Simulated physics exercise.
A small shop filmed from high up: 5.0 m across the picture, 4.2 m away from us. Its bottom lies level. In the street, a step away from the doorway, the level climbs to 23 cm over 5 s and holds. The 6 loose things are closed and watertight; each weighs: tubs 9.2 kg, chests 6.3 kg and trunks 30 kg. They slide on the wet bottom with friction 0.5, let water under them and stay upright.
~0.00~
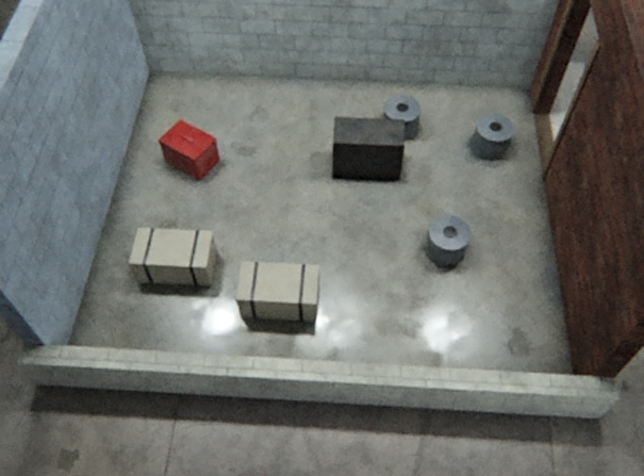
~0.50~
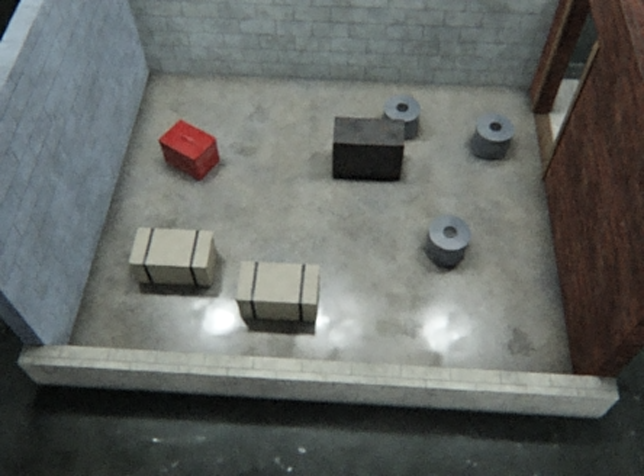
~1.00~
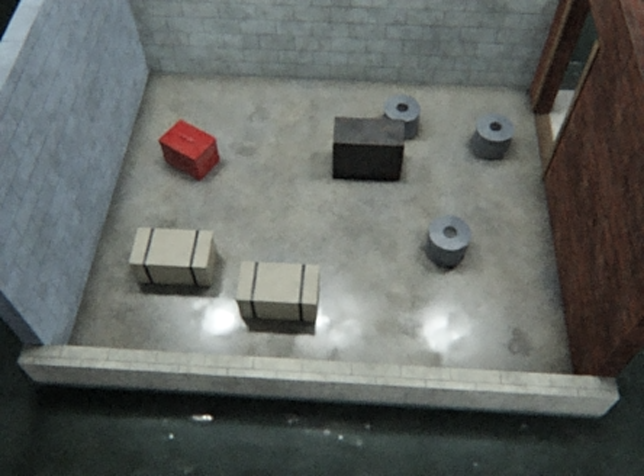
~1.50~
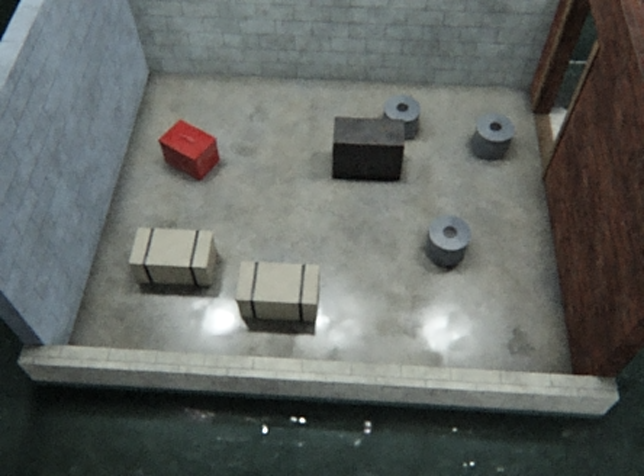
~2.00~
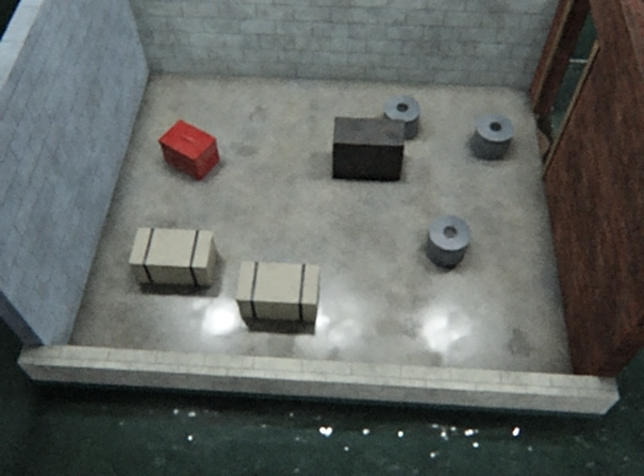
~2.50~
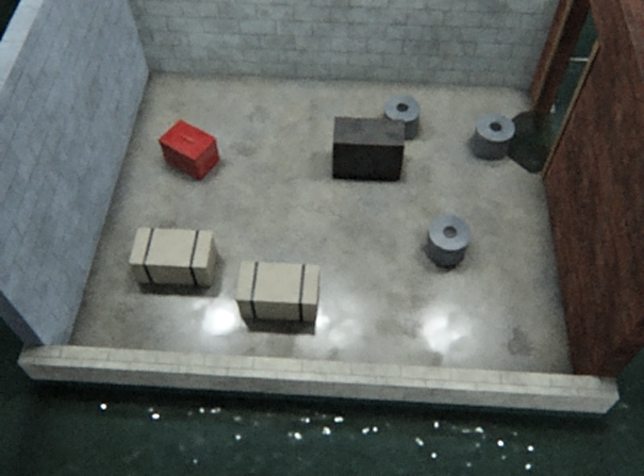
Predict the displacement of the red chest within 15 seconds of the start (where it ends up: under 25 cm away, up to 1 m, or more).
The red chest gets carried off.
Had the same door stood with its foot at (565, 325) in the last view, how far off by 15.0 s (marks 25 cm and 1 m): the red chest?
In that case the red chest travels far.
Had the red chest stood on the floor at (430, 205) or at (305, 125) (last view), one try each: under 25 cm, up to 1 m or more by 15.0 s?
In turn: It gets carried off; it gets carried off.
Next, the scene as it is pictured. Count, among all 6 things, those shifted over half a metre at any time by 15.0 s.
That makes 5.
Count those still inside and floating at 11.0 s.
2 of them.
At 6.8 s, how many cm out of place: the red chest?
Roughly 0 cm by then.
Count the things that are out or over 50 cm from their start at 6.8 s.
I count 2.
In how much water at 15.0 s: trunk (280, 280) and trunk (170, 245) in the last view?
Roughly 10 and 10 cm.
After 3.5 s the red chest is near (187, 139), 0.0 m from its start, aground; 0 afloat.
After 6.8 s the red chest is near (187, 139), 0.0 m from its start, aground; 1 afloat.
After 11.0 s the red chest is near (116, 224), 1.4 m from its start, afloat; 2 afloat.
After 15.0 s the red chest is near (172, 301), 2.2 m from its start, afloat; 5 afloat.
